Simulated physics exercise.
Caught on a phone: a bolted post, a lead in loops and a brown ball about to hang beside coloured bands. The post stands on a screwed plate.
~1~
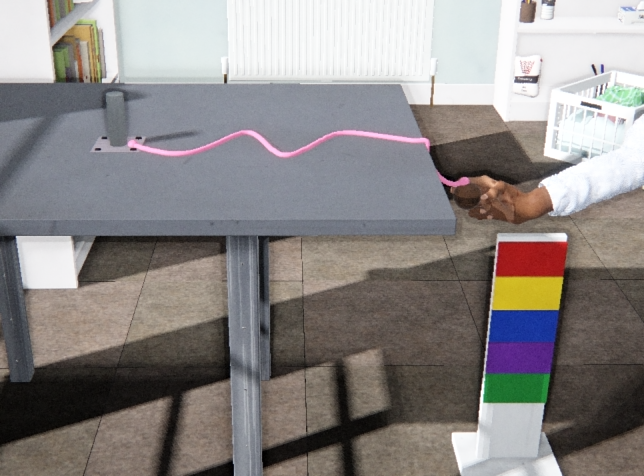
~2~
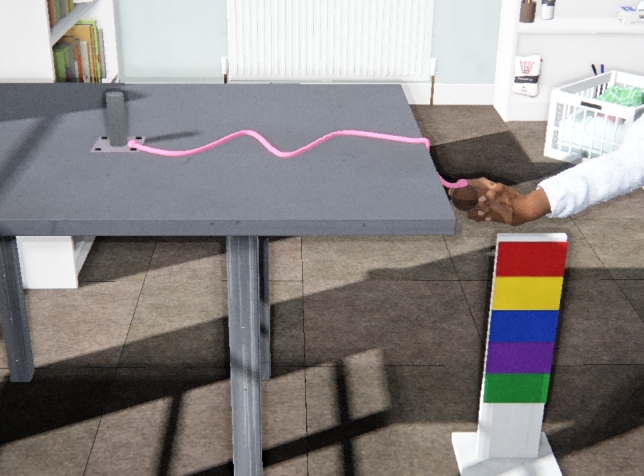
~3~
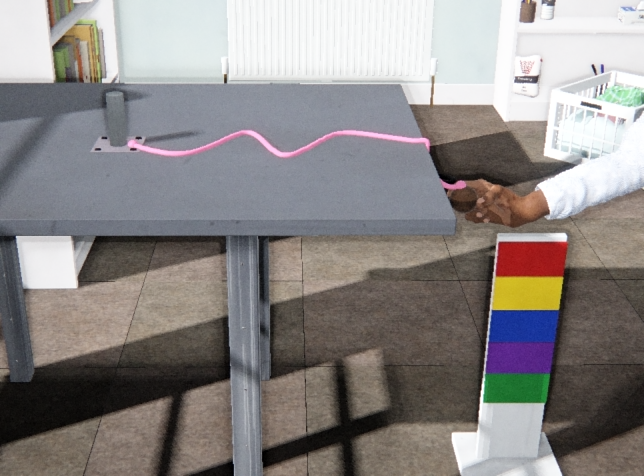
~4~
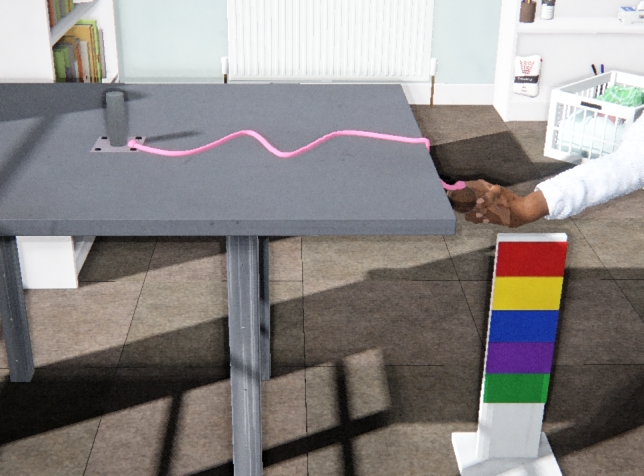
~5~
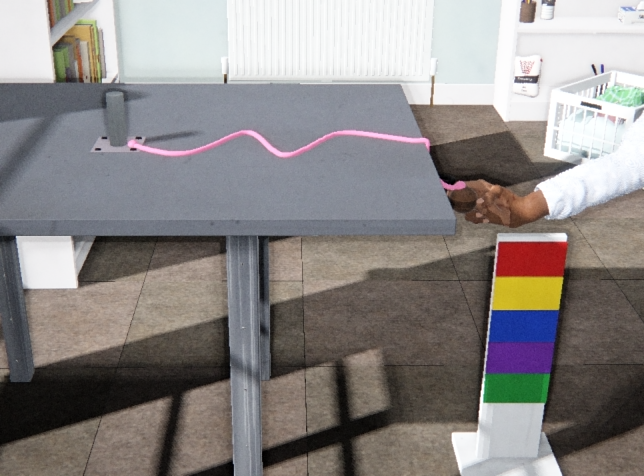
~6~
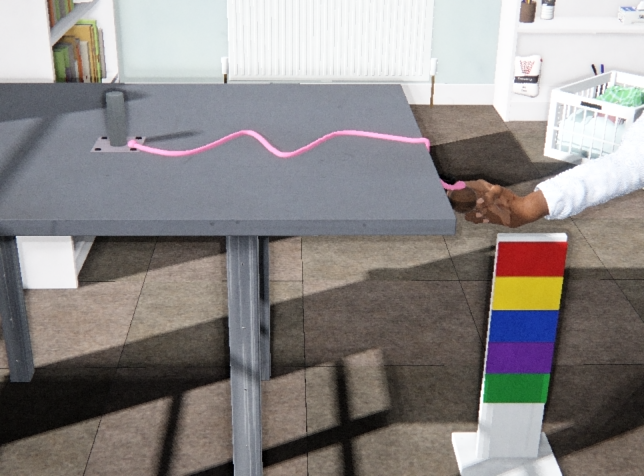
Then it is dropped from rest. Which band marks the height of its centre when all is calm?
Its centre hangs level with the blue band.
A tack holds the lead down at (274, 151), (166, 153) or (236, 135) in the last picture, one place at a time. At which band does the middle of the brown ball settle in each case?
It would be red; blue; yellow.
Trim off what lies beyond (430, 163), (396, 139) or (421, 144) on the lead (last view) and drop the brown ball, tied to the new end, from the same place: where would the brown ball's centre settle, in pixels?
About (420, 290), (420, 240) and (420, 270).
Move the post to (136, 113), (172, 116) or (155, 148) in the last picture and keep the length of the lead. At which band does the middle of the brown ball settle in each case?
Taking them in turn: Blue; purple; purple.
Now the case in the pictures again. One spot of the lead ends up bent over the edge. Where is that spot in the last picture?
It lies at about (323, 140).
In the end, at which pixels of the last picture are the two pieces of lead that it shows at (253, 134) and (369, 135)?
At (294, 143), then (423, 203).
Soon after, ball near (430, 324); level with blue.
After that, ball near (417, 325); level with blue.
In the end, ball near (419, 327); level with blue. Its middle rests at the blue band.
